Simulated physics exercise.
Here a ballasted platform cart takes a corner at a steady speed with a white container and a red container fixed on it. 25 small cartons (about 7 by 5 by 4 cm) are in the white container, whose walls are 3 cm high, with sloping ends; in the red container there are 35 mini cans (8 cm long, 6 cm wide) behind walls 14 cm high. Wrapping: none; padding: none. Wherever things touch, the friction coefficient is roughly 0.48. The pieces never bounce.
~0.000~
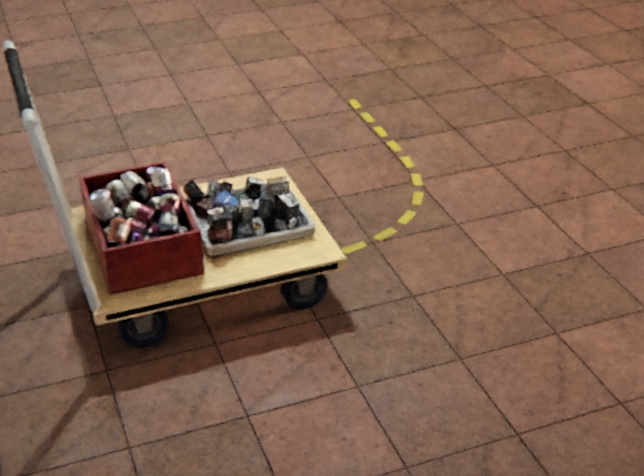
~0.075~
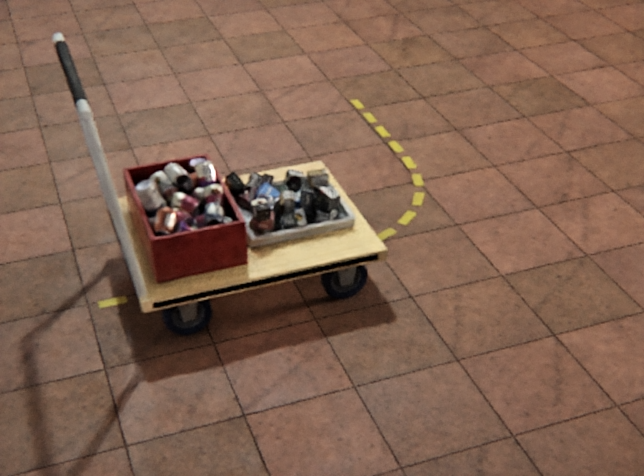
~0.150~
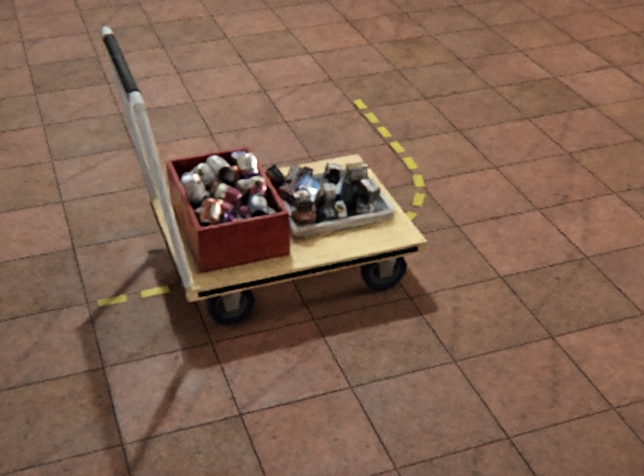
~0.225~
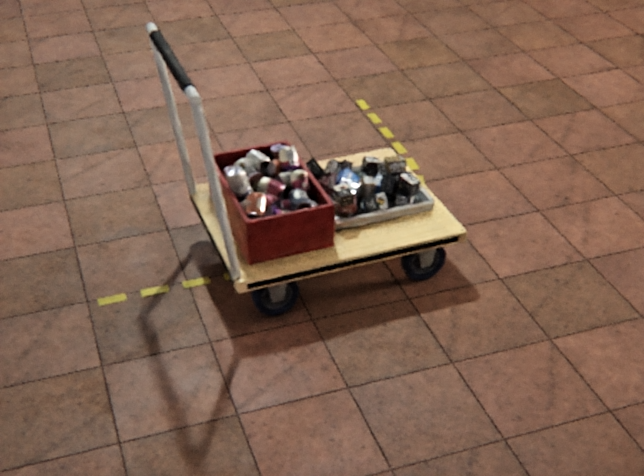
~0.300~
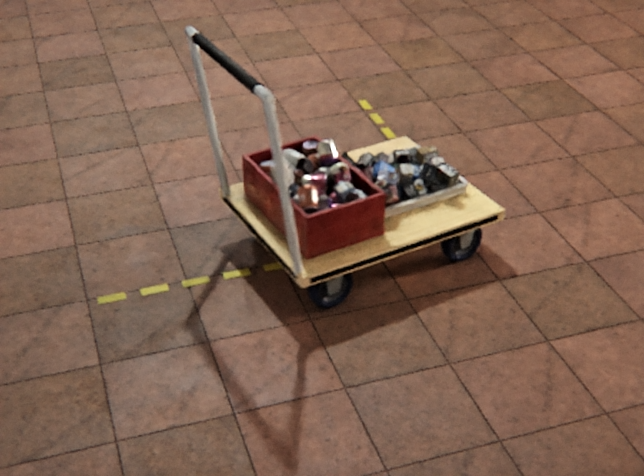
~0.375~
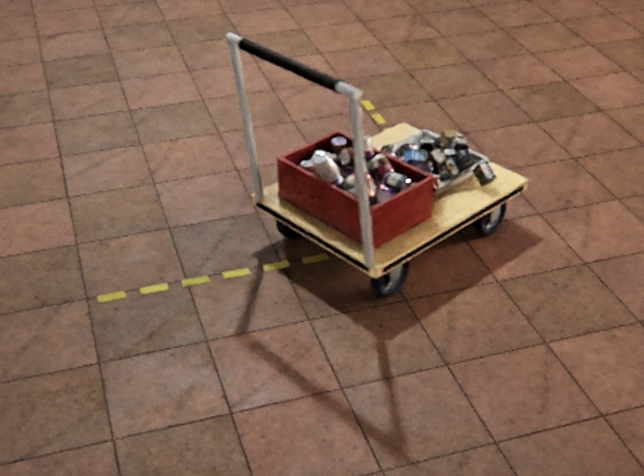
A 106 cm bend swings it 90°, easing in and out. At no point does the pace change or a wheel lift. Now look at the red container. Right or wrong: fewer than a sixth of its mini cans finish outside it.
Right.
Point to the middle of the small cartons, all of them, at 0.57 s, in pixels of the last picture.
Centred roughly at (447, 114).
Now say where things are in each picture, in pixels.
In the first picture (we follow the rim corner now nearest the camera), red container at (105, 248); white container (its farthest corner) at (282, 180); turned 0°, 0 cm rolled; nothing out yet.
Red container at (152, 238); white container at (321, 172); turned 0°, 14 cm rolled, in the second picture.
Red container at (199, 228); white container at (360, 166); turned 0°, 28 cm rolled, in the third picture.
Red container at (247, 220); white container at (395, 158); turned 2°, 42 cm rolled, in the fourth picture.
Red container at (306, 215); white container at (417, 146); turned 11°, 56 cm rolled, in the fifth picture.
Red container at (372, 207); white container at (424, 130); turned 26°, 70 cm rolled; 2 out, the lowest carton at (485, 174), in the sixth picture.
After 0.46 s, 5 of 25 out of the white container and 0 of 35 out of the red container.
After 0.57 s, 8 of 25 out of the white container and 0 of 35 out of the red container.
After 0.74 s, 9 of 25 out of the white container and 2 of 35 out of the red container.
When it is over (at 1.19 s), 9 of 25 out of the white container and 2 of 35 out of the red container. Asked share, 2 of 35, 6 per cent.
